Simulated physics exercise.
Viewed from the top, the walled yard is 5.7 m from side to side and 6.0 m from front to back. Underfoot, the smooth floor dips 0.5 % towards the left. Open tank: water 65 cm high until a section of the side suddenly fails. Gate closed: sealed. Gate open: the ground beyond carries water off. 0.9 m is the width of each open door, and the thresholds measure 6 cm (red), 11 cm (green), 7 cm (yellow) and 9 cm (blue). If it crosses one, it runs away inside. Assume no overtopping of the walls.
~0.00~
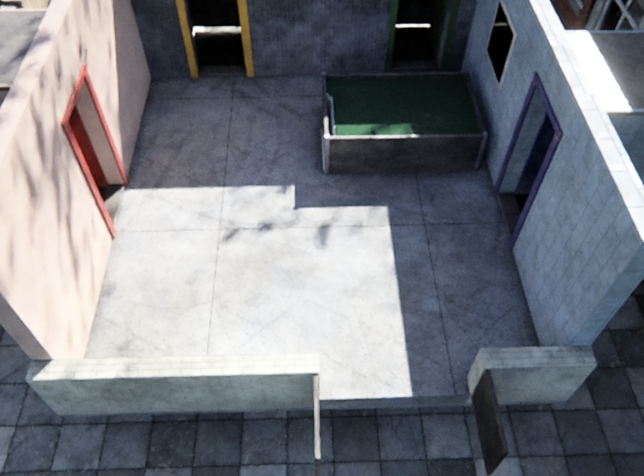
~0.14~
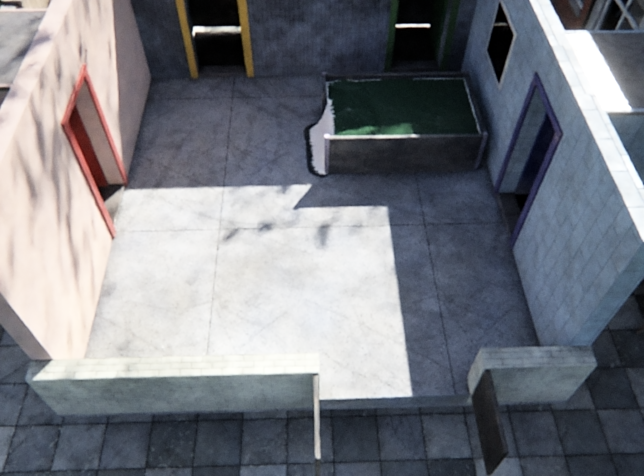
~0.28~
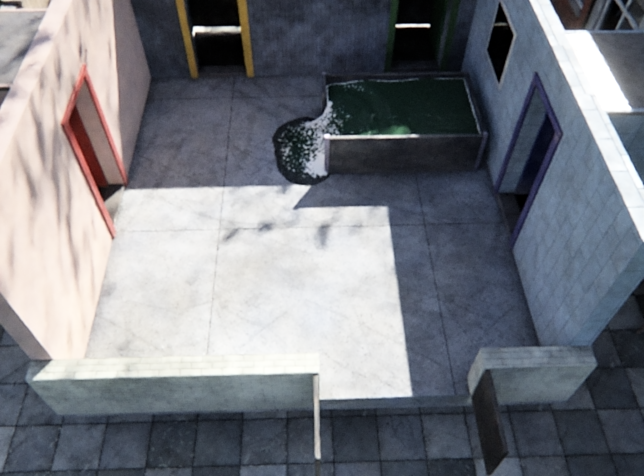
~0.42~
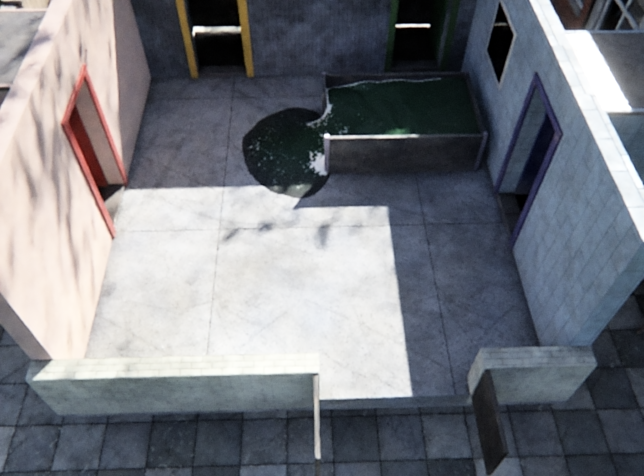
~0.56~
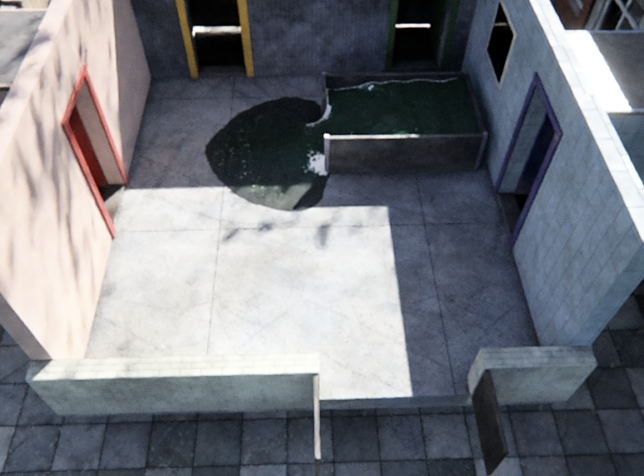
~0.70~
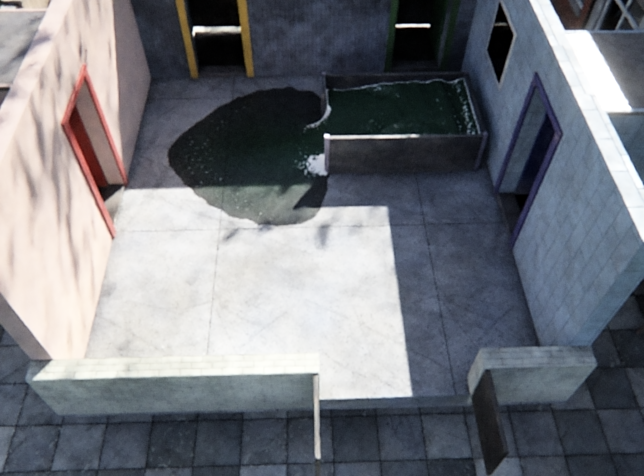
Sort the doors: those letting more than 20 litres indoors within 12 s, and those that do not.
The red door is among those letting more in; the green door is among those that do not; the yellow door is among those letting more in; the blue door is among those that do not.
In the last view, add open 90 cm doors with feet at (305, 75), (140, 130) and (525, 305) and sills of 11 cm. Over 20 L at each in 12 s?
In sequence the answers are less than that, more than that and less than that.
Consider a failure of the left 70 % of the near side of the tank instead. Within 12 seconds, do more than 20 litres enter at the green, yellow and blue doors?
Then: Green short of it, yellow short of it, blue short of it.
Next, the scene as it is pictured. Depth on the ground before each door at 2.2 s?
In cm: Red 21, green 0, yellow 6, blue 0.
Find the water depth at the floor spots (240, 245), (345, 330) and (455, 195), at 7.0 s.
Around 3 cm, 4 cm and 0 cm, in the order given.
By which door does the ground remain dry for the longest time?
It's the blue door that comes last.
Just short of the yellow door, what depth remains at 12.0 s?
Some 4.0 centimetres of depth.
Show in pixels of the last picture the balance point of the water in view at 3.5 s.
Balance point at about (267, 163).
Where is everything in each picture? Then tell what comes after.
Still water, 65 cm deep, in the open tank at (400, 107), in the first picture.
The front is at (314, 127), 0.6 m from the gap at (327, 139); 0.2 m2 of floor is under water; 65 cm left at the back of the open tank, in the second picture.
The front is at (286, 127), 0.9 m from the gap at (327, 140); 0.9 m2 of floor is under water; 65 cm left at the back of the open tank, in the third picture.
Water pours out at (327, 140) and has run 1.3 m, to (250, 138); typically 7 cm deep outside, 65 cm at the open tank's back, in the fourth picture.
The front is at (213, 146), 1.9 m from the gap at (327, 141); 3.3 m2 of floor is under water; 64 cm left at the back of the open tank, in the fifth picture.
The front is at (174, 157), 2.5 m from the gap at (327, 140); 4.9 m2 of floor is under water; 57 cm left at the back of the open tank, in the sixth picture.
After 1.4 s water covers 35 % of the floor and is deepest (31 cm) near (312, 152); red door 14 cm at the sill, 5 L in, green door not reached, yellow door 5 cm at the sill, 0 L in, blue door not reached.
After 2.2 s water covers 40 % of the floor and is deepest (34 cm) near (152, 80); red door 21 cm at the sill, 64 L in, green door not reached, yellow door 6 cm at the sill, 0 L in, blue door not reached.
After 3.5 s water covers 45 % of the floor and is deepest (25 cm) near (81, 373); red door 16 cm at the sill, 151 L in, green door not reached, yellow door 13 cm at the sill, 13 L in, blue door not reached.
After 7.0 s water covers 90 % of the floor and is deepest (14 cm) near (81, 373); red door 10 cm at the sill, 215 L in, green door 7 cm at the sill, 0 L in, yellow door 8 cm at the sill, 34 L in, blue door not reached.
After 12.0 s water covers 100 % of the floor and is deepest (8 cm) near (78, 387); red door 7 cm at the sill, 228 L in, green door 8 cm at the sill, 0 L in, yellow door 4 cm at the sill, 35 L in, blue door 7 cm at the sill, 0 L in.
